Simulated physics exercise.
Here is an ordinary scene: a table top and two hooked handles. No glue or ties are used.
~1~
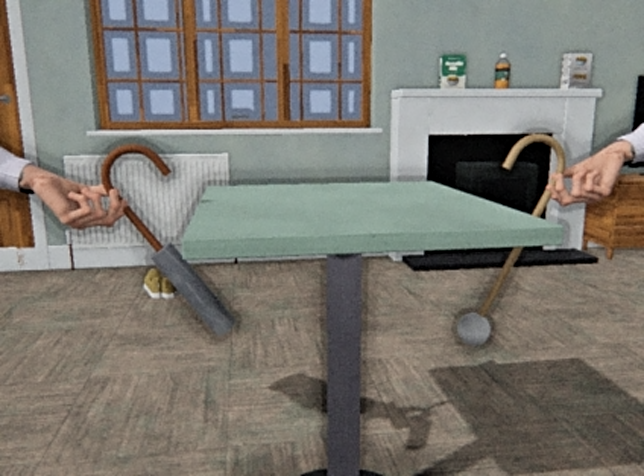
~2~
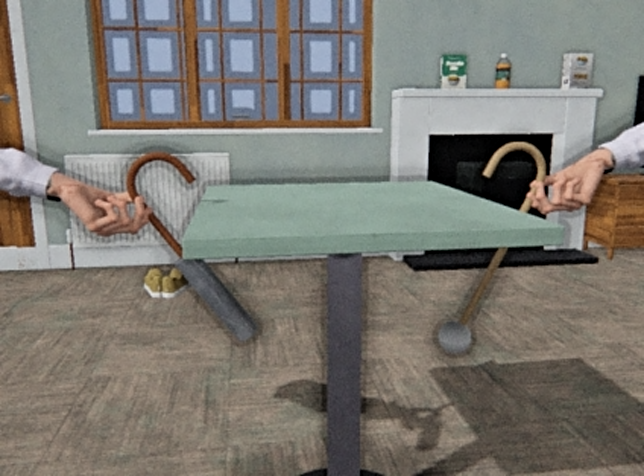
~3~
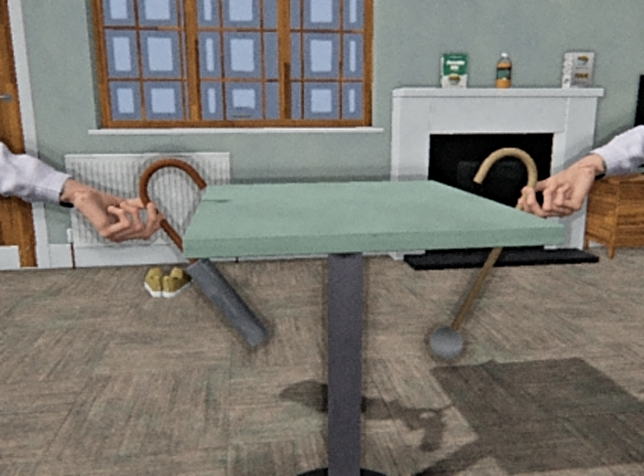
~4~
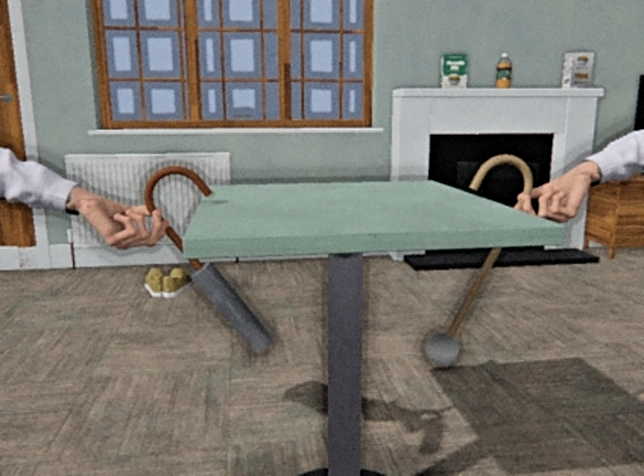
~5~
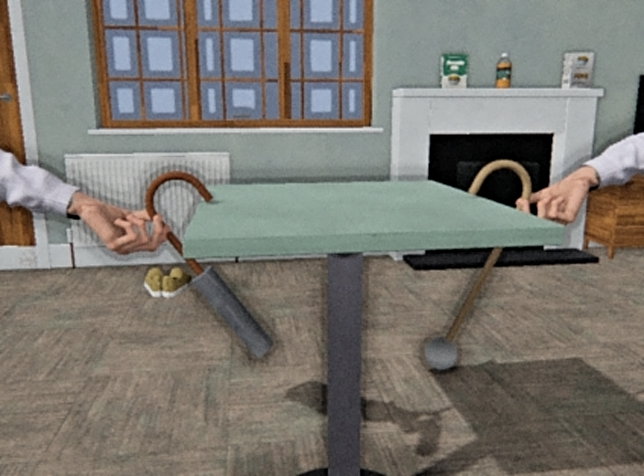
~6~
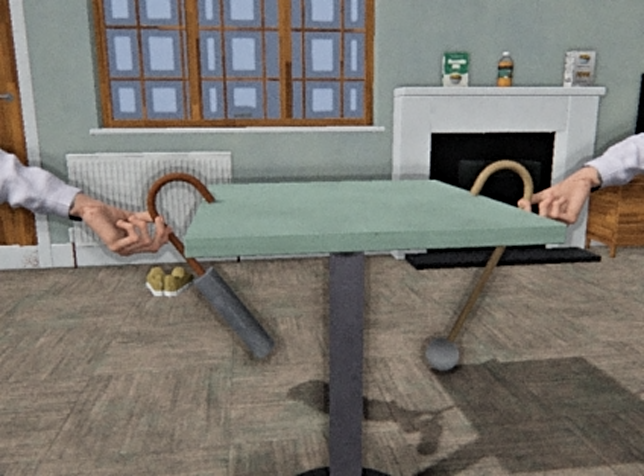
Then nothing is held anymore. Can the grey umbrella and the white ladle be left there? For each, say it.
Outcome: Grey umbrella: Hanging. White ladle: Hanging.
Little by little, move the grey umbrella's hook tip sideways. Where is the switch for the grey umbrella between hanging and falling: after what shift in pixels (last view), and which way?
You'd move it 12 pixels toward the left.
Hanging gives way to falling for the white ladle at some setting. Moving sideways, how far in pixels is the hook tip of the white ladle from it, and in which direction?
Some 12 pixels, right.
Then, 0.28 s later than the last frame, grey umbrella at rest near (222, 265); white ladle at rest near (470, 266).
When it is over, the grey umbrella stays hooked on the edge, near (223, 264); the white ladle stays hooked on the edge, near (470, 266).
